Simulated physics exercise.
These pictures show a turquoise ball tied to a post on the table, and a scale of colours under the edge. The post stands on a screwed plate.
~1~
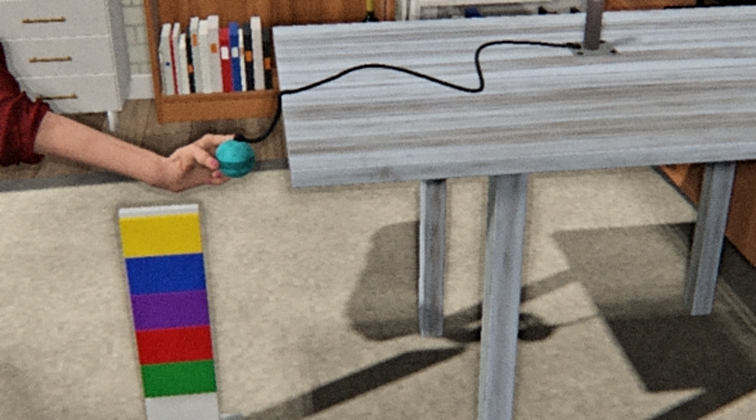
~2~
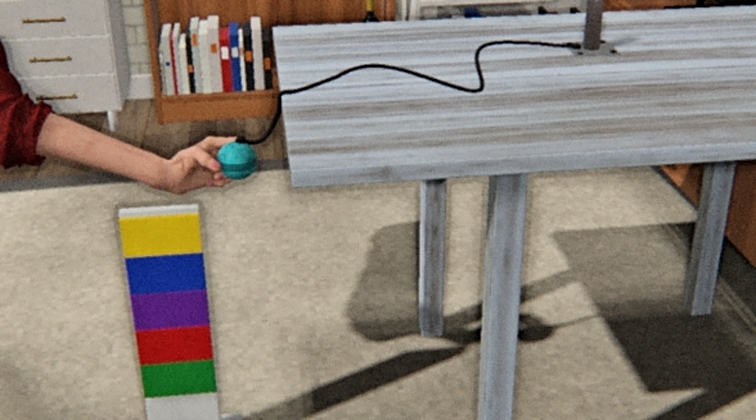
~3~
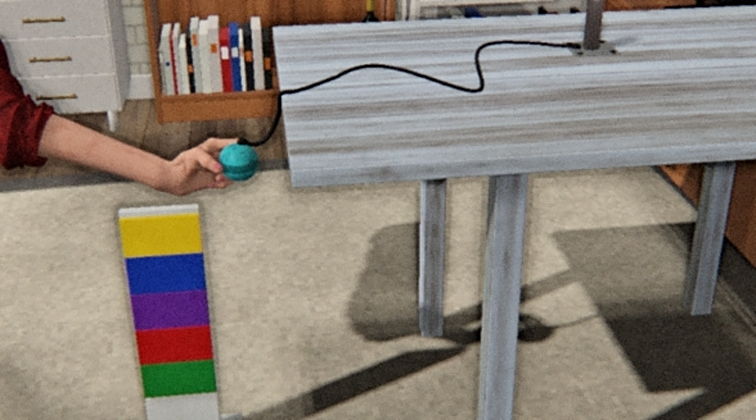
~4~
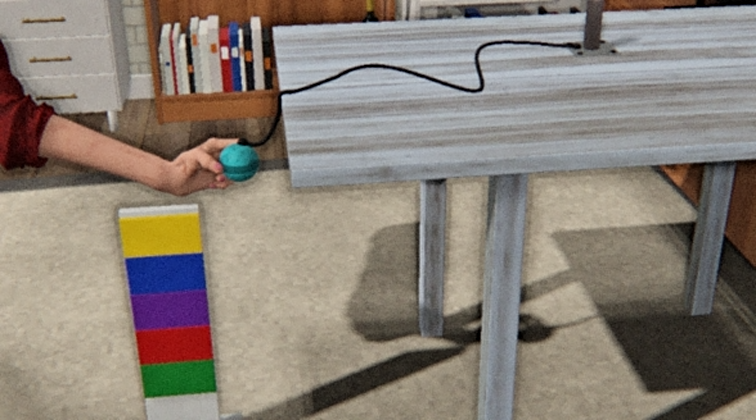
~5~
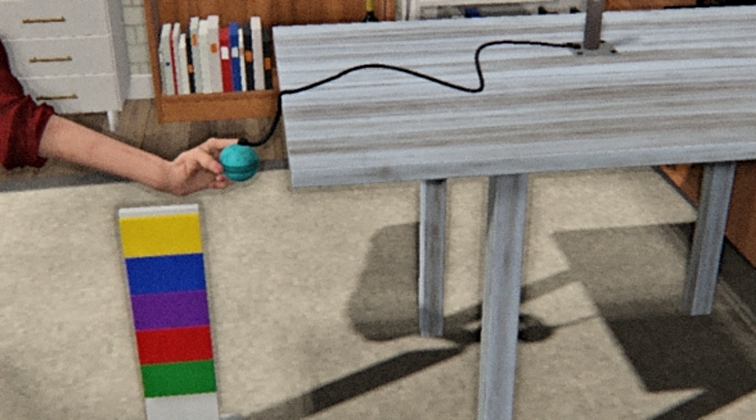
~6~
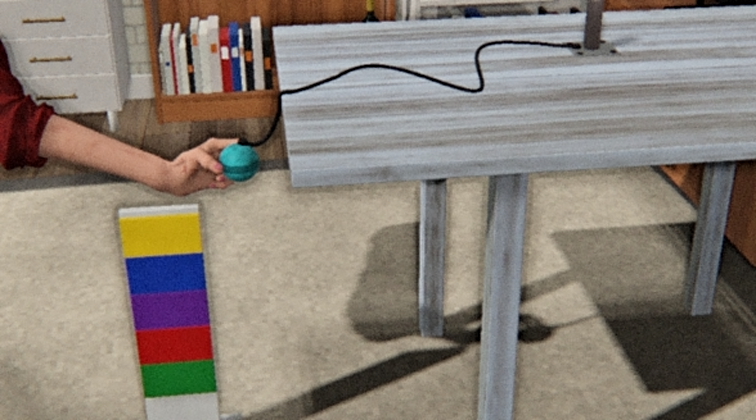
A hand holding a turquoise ball tied by a slack dark lead to a table post, barely moving beside a colour scale.
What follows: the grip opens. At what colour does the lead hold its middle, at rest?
Its middle rests at the red band.
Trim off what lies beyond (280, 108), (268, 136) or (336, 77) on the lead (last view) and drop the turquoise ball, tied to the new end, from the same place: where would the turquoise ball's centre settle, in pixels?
In that order: (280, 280), (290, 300) and (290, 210).
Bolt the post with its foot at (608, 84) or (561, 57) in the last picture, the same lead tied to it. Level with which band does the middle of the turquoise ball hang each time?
It would be green; green.
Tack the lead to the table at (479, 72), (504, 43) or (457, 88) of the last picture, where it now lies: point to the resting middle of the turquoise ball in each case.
Try by try, around (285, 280), (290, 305) and (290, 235).
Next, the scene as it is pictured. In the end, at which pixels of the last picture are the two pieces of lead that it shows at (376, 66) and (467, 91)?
Near (282, 140) and (347, 81).
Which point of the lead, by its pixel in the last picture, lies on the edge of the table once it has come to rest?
That spot is around (416, 74).
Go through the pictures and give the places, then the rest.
Turquoise ball (236, 158); yellow (161, 237); blue (166, 275); purple (170, 311); red (175, 346); green (179, 380), in the first picture.
Turquoise ball (237, 160); lead through (531, 43) (476, 59) (474, 91) (394, 68) (318, 84), in the second picture.
Turquoise ball (239, 162), in the third picture.
Turquoise ball (239, 162); lead through (531, 43) (476, 59) (474, 91) (394, 68) (318, 84), in the fourth picture.
Turquoise ball (239, 162), in the fifth picture.
Turquoise ball (239, 162); lead through (531, 43) (476, 59) (474, 91) (394, 68) (318, 84), in the sixth picture.
A little later, ball near (285, 308); level with purple.
Next, ball near (300, 321); level with red.
When it is over, ball near (294, 326); level with red. The red one.
